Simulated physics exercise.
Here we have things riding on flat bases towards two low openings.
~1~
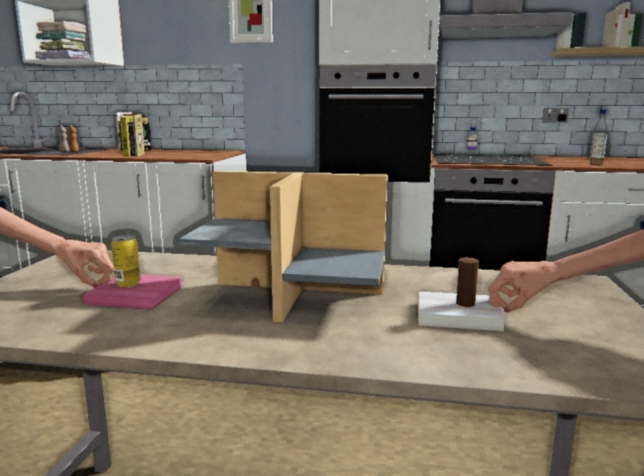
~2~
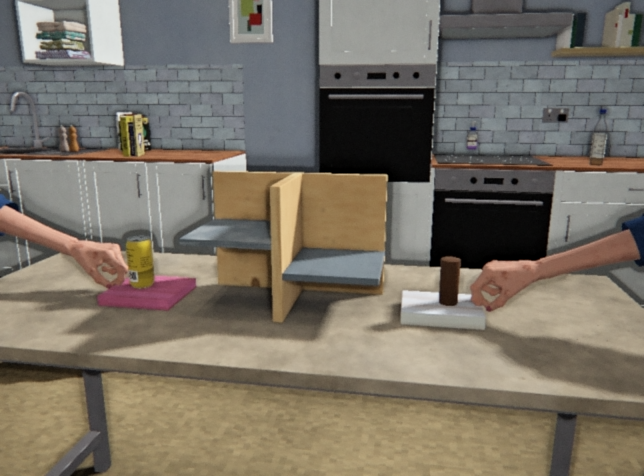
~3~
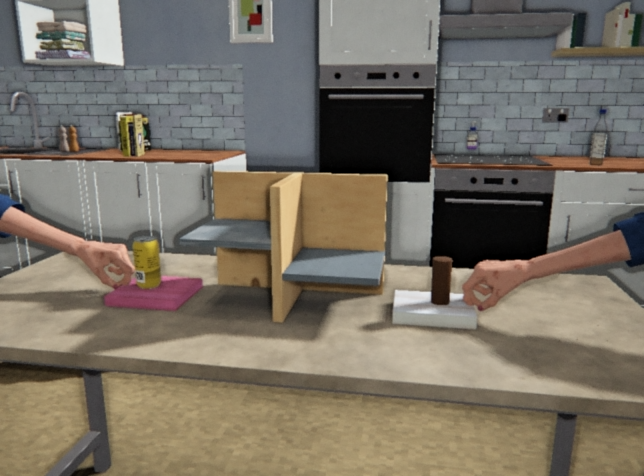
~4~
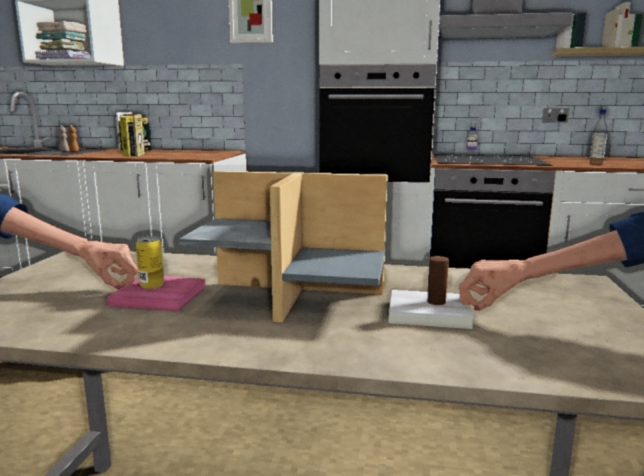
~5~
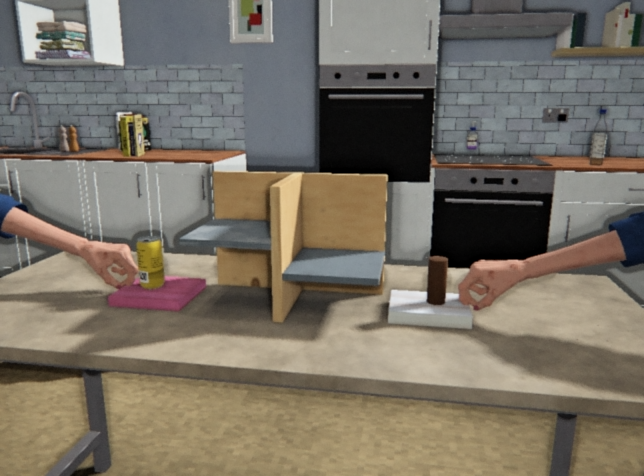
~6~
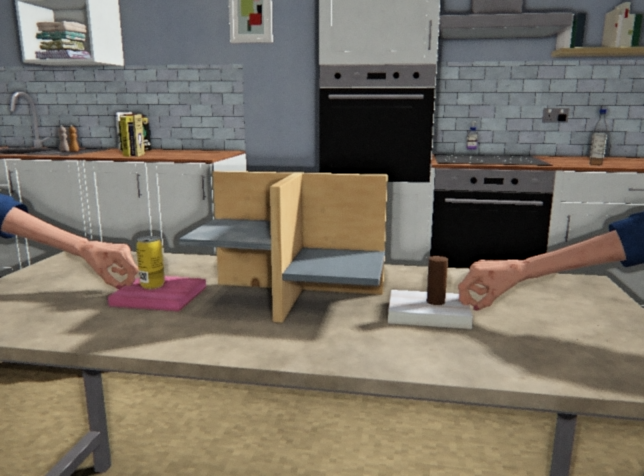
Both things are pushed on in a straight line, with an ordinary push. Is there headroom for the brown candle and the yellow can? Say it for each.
The brown candle strikes the shelf, the yellow can clears the shelf.
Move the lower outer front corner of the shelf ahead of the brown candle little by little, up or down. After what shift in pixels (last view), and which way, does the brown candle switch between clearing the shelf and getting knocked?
About 16 pixels up.
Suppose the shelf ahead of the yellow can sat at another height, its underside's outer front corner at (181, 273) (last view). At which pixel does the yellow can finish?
Close to (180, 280).
Then, 1.56 s past the last view, brown candle leaning 28° off how it started near (389, 277); yellow can riding along near (204, 266).
Finally, the brown candle gets scraped off its spot, near (404, 298); the yellow can rides in untouched, near (227, 267).
